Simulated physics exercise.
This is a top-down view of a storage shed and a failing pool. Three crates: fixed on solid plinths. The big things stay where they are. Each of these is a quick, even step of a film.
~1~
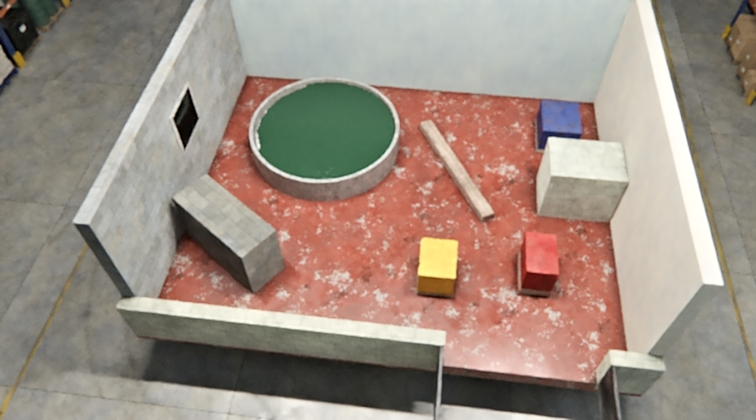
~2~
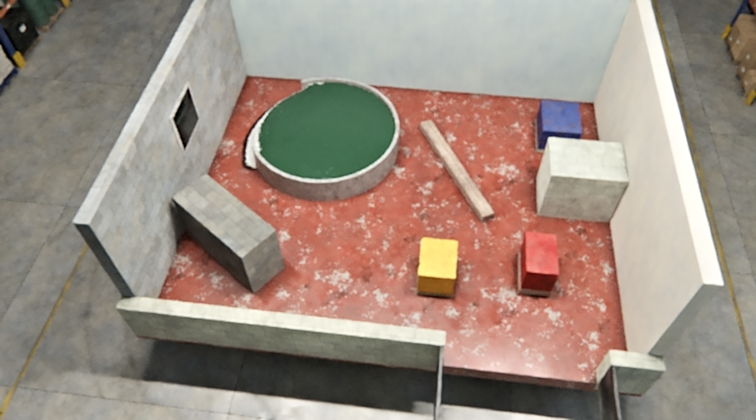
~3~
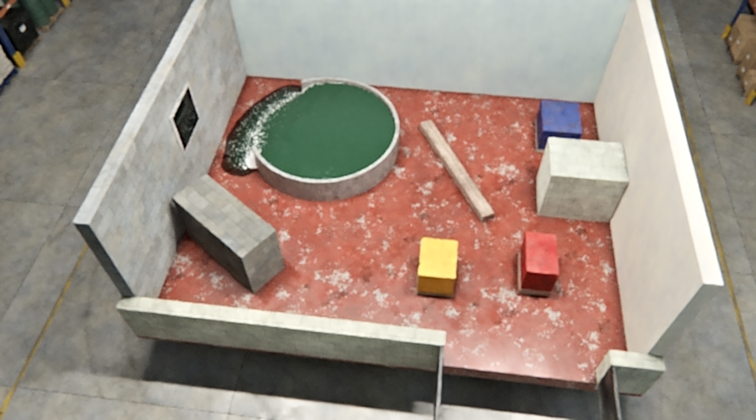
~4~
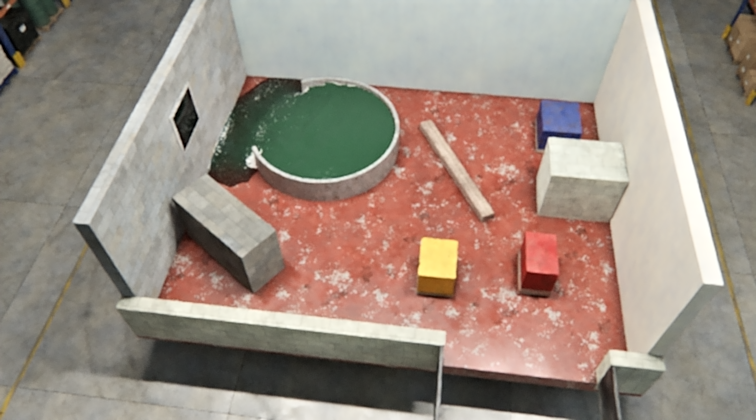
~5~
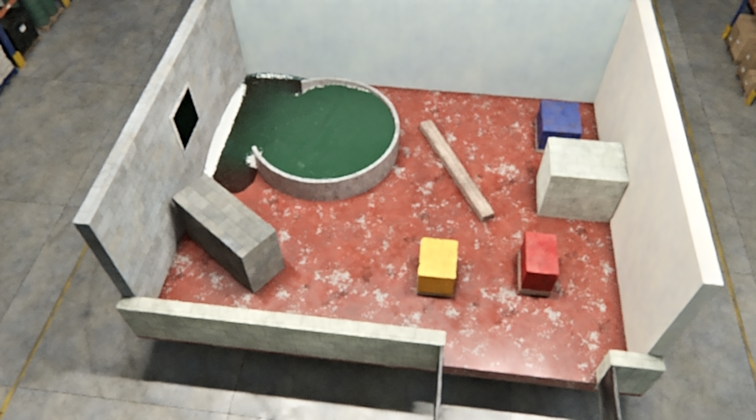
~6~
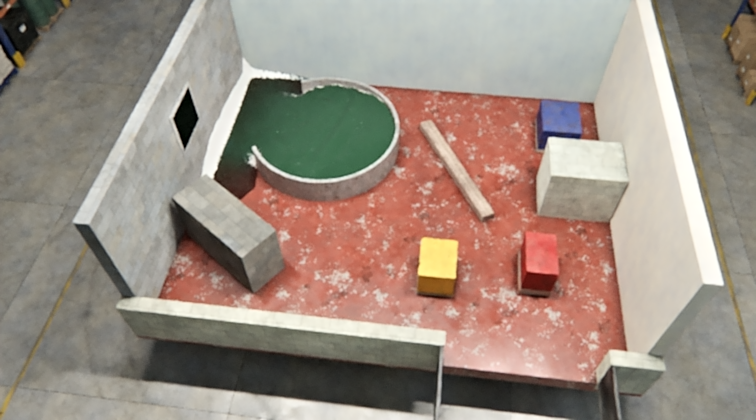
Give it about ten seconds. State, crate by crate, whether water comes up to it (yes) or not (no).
The red crate will be out of the water's reach, the blue crate will be within the water's reach, the yellow crate will be within the water's reach.
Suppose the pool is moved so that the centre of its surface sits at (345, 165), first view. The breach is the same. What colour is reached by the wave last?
Answer: The crate marked red.
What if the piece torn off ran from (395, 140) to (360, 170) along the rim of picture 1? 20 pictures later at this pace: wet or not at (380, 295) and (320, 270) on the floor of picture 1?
Going through them in turn, the first is drenched and the second is untouched by it.
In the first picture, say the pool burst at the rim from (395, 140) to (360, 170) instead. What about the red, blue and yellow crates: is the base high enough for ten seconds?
Going through them, the red gets reached, the blue is never reached and the yellow gets reached.
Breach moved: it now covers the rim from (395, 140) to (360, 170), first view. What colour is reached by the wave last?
The blue crate, by my reading.
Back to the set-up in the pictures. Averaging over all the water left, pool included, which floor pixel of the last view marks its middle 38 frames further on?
I'd point to (343, 163).
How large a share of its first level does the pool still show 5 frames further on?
Roughly 70 %.
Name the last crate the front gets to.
I'd say the red crate is last.
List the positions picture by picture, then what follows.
In the first picture, the round pool at (325, 129) is whole and still.
In the second picture, water pours out at (265, 122) and has run to a hidden place.
In the third picture, water pours out at (265, 123) and has run to a hidden place.
In the fourth picture, water pours out at (265, 124) and has run to (299, 80).
In the fifth picture, the front is at a hidden place, out from the gap at (265, 124).
In the sixth picture, water pours out at (265, 124) and has run to a hidden place.
A moment on, water covers 10 % of the floor; the red crate not reached, the blue crate not reached, the yellow crate not reached.
Next, water covers 20 % of the floor; the red crate not reached, the blue crate not reached, the yellow crate not reached.
Then, water covers 40 % of the floor; the red crate not reached, the blue crate not reached, the yellow crate not reached.
Later, water covers 80 % of the floor; the red crate water round its plinth, the blue crate water round its plinth, the yellow crate water round its plinth.
In the end, water covers 100 % of the floor; the red crate stayed above the water, the blue crate was topped, the yellow crate was topped.
